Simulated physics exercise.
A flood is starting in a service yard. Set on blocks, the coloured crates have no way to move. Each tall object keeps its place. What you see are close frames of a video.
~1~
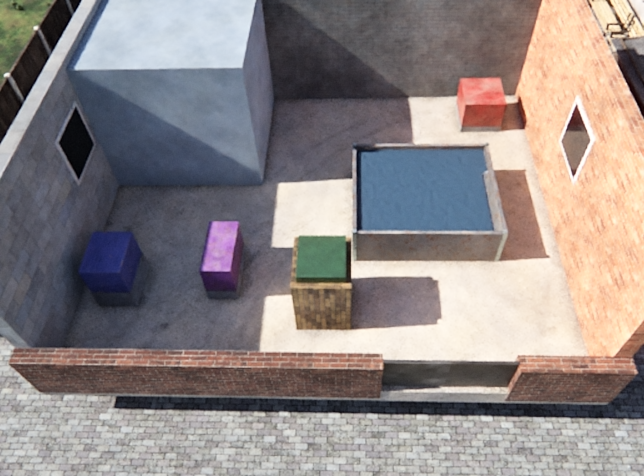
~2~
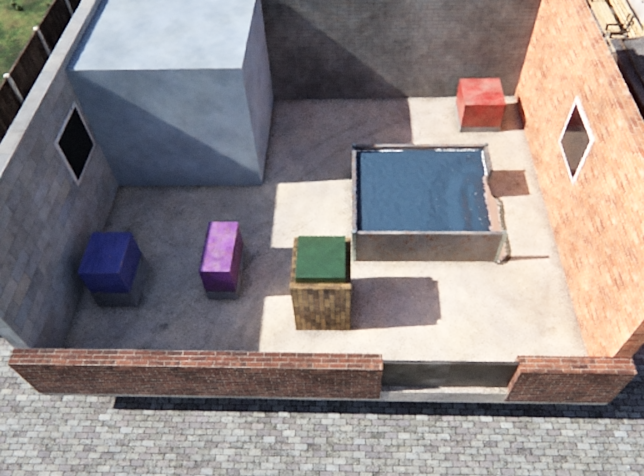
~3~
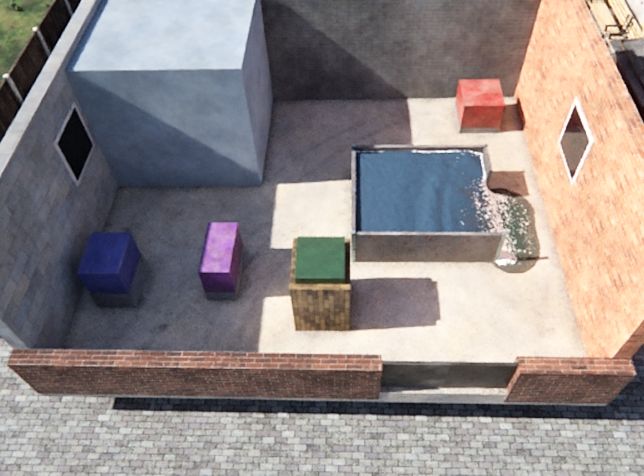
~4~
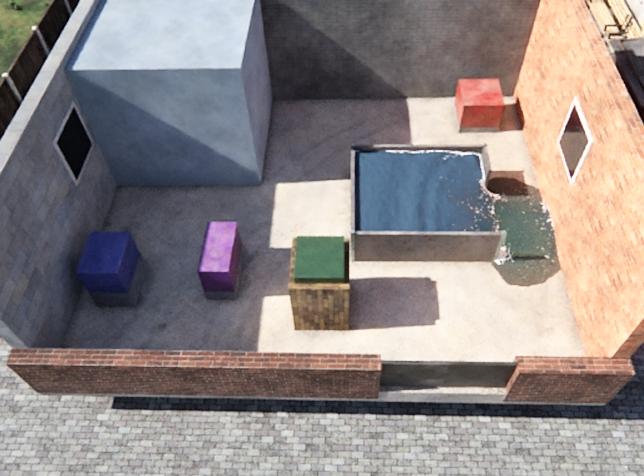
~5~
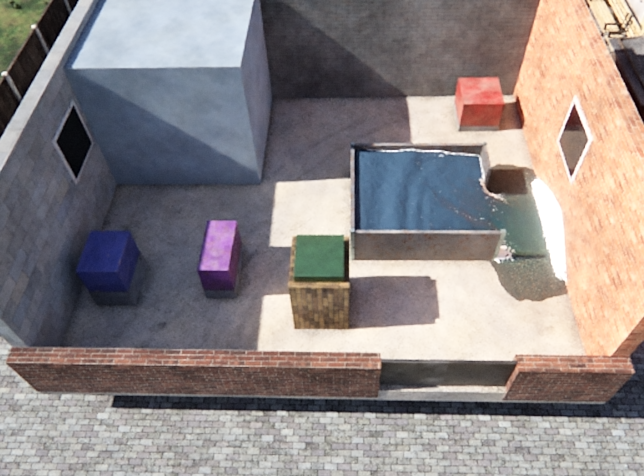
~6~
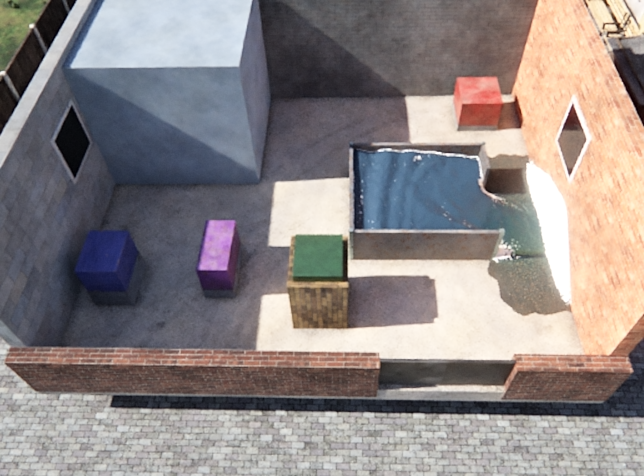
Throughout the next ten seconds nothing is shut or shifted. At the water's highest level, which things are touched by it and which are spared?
Going through them: The red crate is touched; the blue crate is spared; the purple crate is spared.
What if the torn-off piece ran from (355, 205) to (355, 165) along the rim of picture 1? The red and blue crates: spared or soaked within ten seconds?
Taking them in turn, the red crate is missed and the blue crate is missed.
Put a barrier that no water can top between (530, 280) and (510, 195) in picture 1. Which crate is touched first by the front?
I'd pick the red-painted one.
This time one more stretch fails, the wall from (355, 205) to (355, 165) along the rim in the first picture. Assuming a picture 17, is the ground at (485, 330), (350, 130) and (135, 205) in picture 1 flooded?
The first point is unwetted, the second unwetted, the third swamped.
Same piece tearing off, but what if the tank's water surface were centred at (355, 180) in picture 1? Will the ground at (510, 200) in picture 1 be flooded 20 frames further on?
Submerged.
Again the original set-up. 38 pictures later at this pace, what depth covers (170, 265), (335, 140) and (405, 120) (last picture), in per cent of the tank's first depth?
Approx. values, in order: 2 %, 6 %, 8 %.
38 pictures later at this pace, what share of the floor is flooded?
About 85 per cent.
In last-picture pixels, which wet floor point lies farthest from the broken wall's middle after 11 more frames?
By then the tip should be at about (512, 98).
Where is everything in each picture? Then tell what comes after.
Still water in the open tank at (424, 189), in the first frame.
The front is at a hidden place, out from the gap at (490, 220), in the second frame.
Water pours out at (489, 221) and has run to (514, 196), in the third frame.
Water pours out at (488, 221) and has run to (540, 196), in the fourth frame.
Water pours out at (488, 220) and has run to (534, 173), in the fifth frame.
Water pours out at (486, 219) and has run to (570, 308), in the sixth frame.
A moment on, water covers 15 % of the floor; the red crate water round its plinth, the blue crate not reached, the purple crate not reached.
Next, water covers 25 % of the floor; the red crate water round its plinth, the blue crate not reached, the purple crate not reached.
Then, water covers 55 % of the floor; the red crate water round its plinth, the blue crate not reached, the purple crate not reached.
Later, water covers 85 % of the floor; the red crate water round its plinth, the blue crate water round its plinth, the purple crate water round its plinth.
In the end, water covers 100 % of the floor; the red crate was topped, the blue crate stayed above the water, the purple crate stayed above the water.
